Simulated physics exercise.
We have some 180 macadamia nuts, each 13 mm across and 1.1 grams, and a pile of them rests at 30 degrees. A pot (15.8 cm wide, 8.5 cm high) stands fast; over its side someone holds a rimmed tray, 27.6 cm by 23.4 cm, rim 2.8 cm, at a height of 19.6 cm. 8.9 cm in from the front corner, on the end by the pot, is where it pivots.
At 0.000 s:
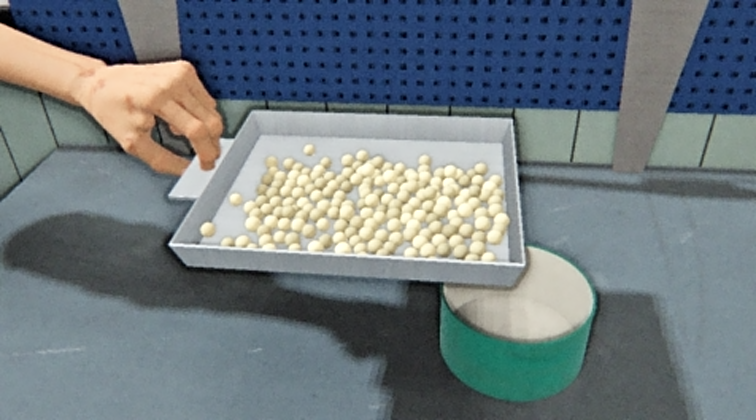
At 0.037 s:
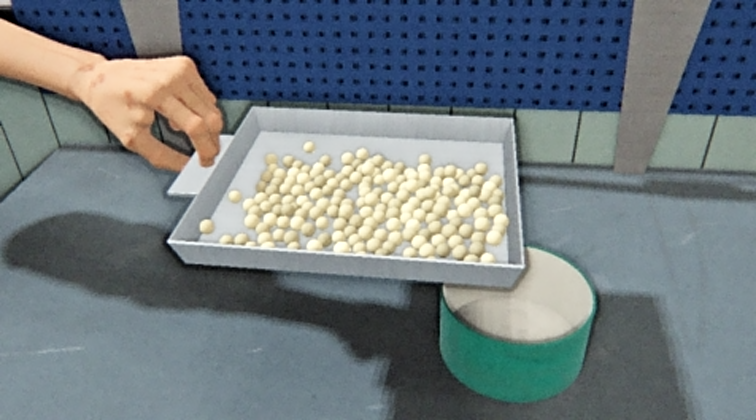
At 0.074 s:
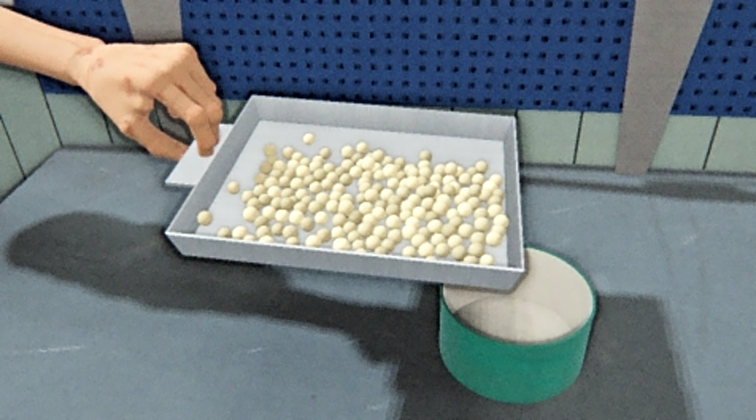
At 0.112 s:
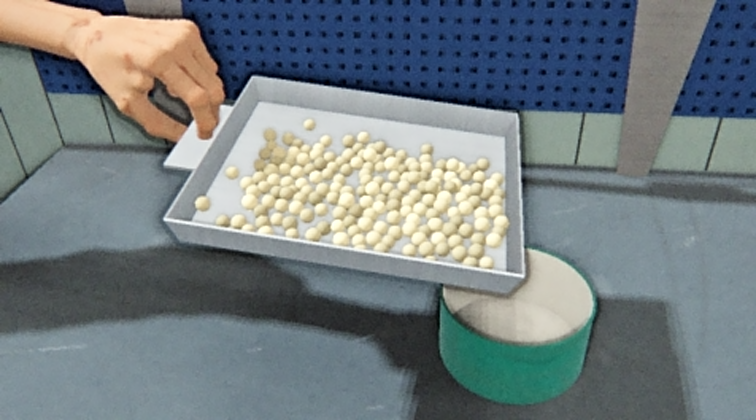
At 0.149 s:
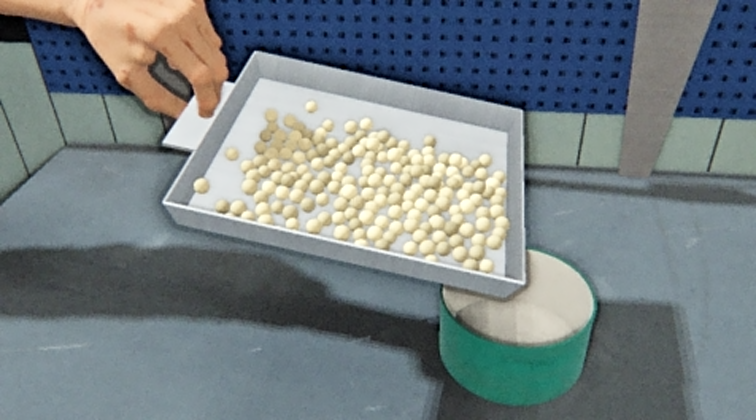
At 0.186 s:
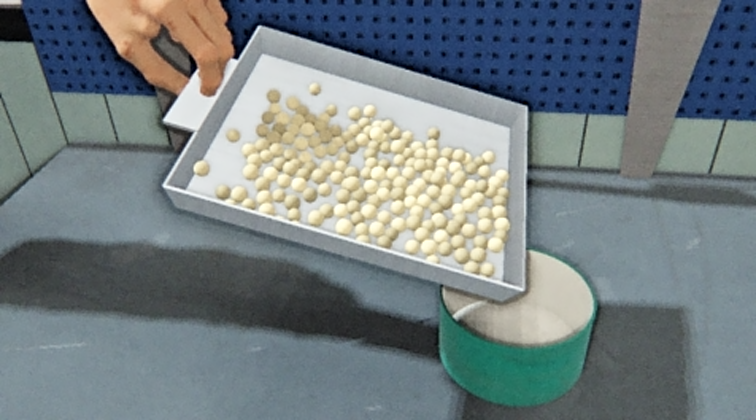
A dark grey-blue work surface with a blue perforated panel and pale green boards behind it is seen from slightly above. A hand at upper left grips the tab of a light grey rimmed tray holding many cream and tan nuts, with a green pot at lower right. The hand lifts the tray's left side, tilting it steadily towards the right, while the camera stays still.
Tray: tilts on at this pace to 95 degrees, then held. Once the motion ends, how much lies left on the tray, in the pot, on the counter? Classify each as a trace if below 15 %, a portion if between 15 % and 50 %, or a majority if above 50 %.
Tray: A trace. Pot: A trace. Counter: A majority.
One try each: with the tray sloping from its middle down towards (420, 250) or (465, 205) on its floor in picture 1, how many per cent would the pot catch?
Roughly 0 per cent on the first try and 30 per cent on the second.
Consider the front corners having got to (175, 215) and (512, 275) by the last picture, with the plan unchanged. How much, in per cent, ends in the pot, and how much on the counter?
The pot gets 0 and the counter 100.
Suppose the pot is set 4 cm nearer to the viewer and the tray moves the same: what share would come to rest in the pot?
40 %.
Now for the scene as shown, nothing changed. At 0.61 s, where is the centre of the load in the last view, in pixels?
Load centre est.: (497, 245) px.
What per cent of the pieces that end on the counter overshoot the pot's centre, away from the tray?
Estimate: Roughly 80 per cent of the pieces.
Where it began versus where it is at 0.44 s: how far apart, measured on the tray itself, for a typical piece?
Displacement on the tray: About 4 cm.
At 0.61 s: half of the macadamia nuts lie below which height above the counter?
Some 22 cm above the counter.
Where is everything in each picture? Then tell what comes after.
Tray tilt 0 degrees, front corners at (181, 240) and (514, 259); middle of the pieces at (372, 201); pot at (517, 289), in the first frame.
Tray tilt 1 degrees, front corners at (180, 237) and (514, 260); middle of the pieces at (372, 200), in the second frame.
Tray tilt 3 degrees, front corners at (178, 229) and (514, 263), lowest corner right front; middle of the pieces at (372, 196), in the third frame.
Tray tilt 8 degrees, front corners at (176, 215) and (514, 268), lowest corner right front; middle of the pieces at (373, 189), in the fourth frame.
Tray tilt 13 degrees, front corners at (176, 198) and (515, 275), lowest corner right front; middle of the pieces at (375, 181), in the fifth frame.
Tray tilt 19 degrees, front corners at (177, 182) and (515, 280), lowest corner right front; middle of the pieces at (379, 174); pot at (517, 293). Its pace works out near 150 degrees a second, in the sixth frame.
After 0.44 s, tilt 57 degrees; the tray holds 100 %, the pot 0 %.
Then, at 0.61 s, tilt 83 degrees; the tray holds 90 %, the pot 0 %.
Then, at 0.90 s, tilt 95 degrees; the tray holds 5 %, the pot 5 %.
By 2.1 s all is still; tray 0 %, pot 5 %, counter 95 %.
